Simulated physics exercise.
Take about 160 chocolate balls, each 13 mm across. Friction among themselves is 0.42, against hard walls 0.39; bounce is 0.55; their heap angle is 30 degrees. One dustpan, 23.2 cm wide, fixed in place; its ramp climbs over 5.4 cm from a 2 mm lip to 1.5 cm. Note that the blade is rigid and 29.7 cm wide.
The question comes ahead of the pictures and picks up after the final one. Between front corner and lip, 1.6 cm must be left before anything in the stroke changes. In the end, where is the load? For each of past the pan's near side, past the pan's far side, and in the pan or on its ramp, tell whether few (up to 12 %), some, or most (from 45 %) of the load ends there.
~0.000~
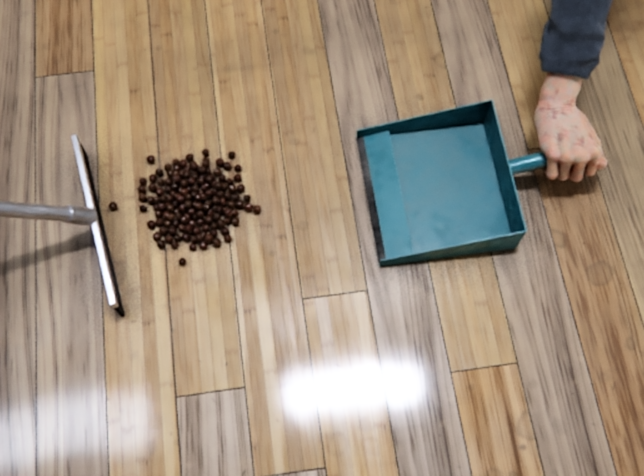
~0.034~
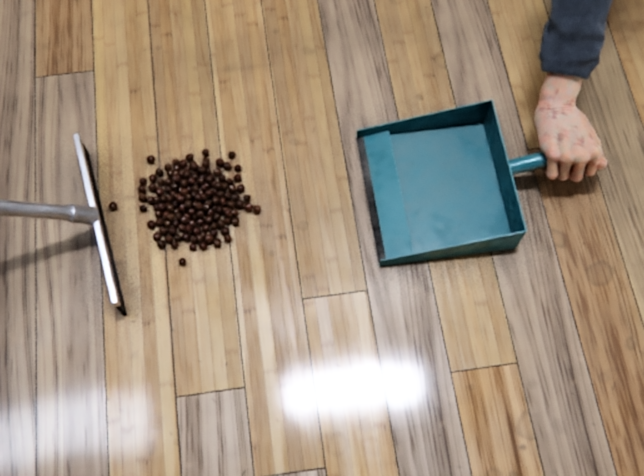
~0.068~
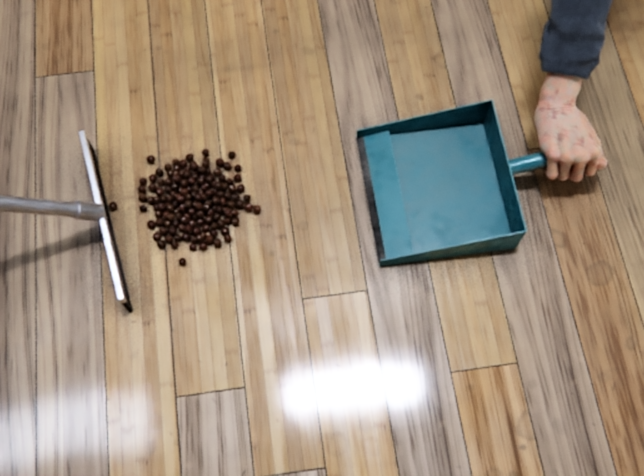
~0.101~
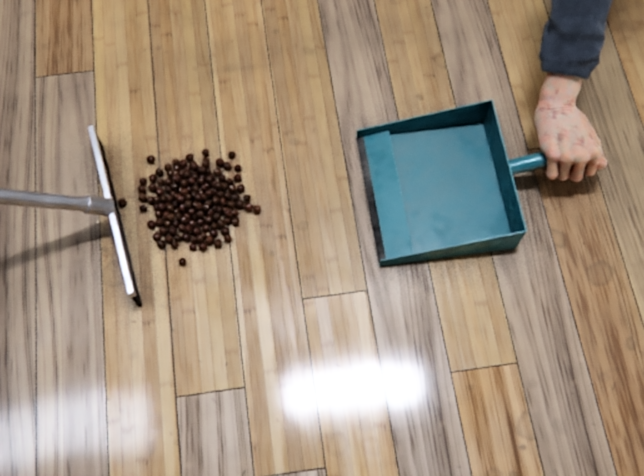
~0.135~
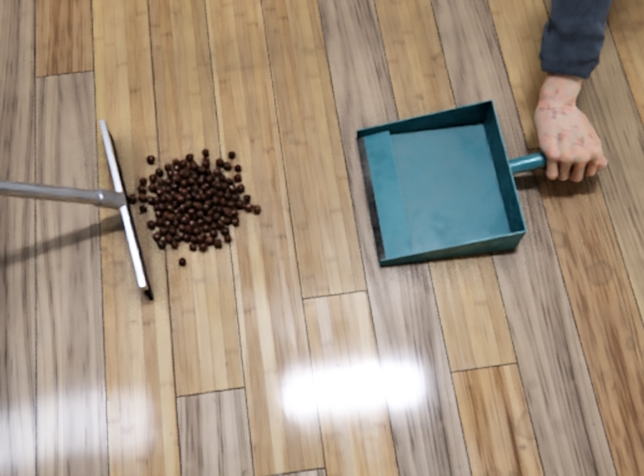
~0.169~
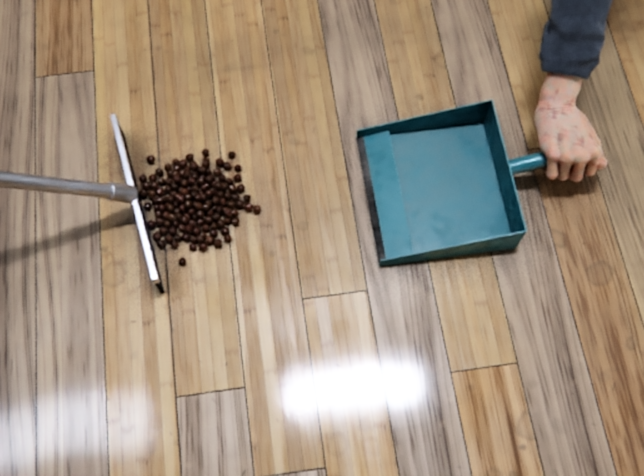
Near side: Few, far side: Most, pan: Some.
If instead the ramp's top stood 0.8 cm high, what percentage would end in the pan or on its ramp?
Estimate: About 20 in a hundred.
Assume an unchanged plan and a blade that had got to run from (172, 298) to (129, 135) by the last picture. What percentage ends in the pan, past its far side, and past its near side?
You'd see pan at 30, far at 30 and near at 5.
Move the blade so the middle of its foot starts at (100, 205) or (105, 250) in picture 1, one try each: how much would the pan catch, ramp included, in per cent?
About 10 and 15 per cent.
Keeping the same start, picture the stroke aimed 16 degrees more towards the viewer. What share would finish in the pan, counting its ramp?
It would be near 25 per cent.
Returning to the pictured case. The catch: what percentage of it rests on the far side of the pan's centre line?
I'd say near 100 per cent.
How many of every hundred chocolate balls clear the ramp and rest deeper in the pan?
About 0 %.
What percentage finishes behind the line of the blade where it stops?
Roughly 15 per cent.
Then, at 0.47 s, middle of the blade 21 cm from the lip; 0 % over the lip, far side 25 %, near side 0 %.
Then, at 0.67 s, middle of the blade 10 cm from the lip; 0 % over the lip, far side 45 %, near side 0 %.
After 0.98 s, middle of the blade 4 cm from the lip; 20 % over the lip, far side 50 %, near side 5 %.
In the end, at 2.1 s, near side 5 %, far side 50 %, pan 15 %, in front of the lip or behind the blade 25 %.
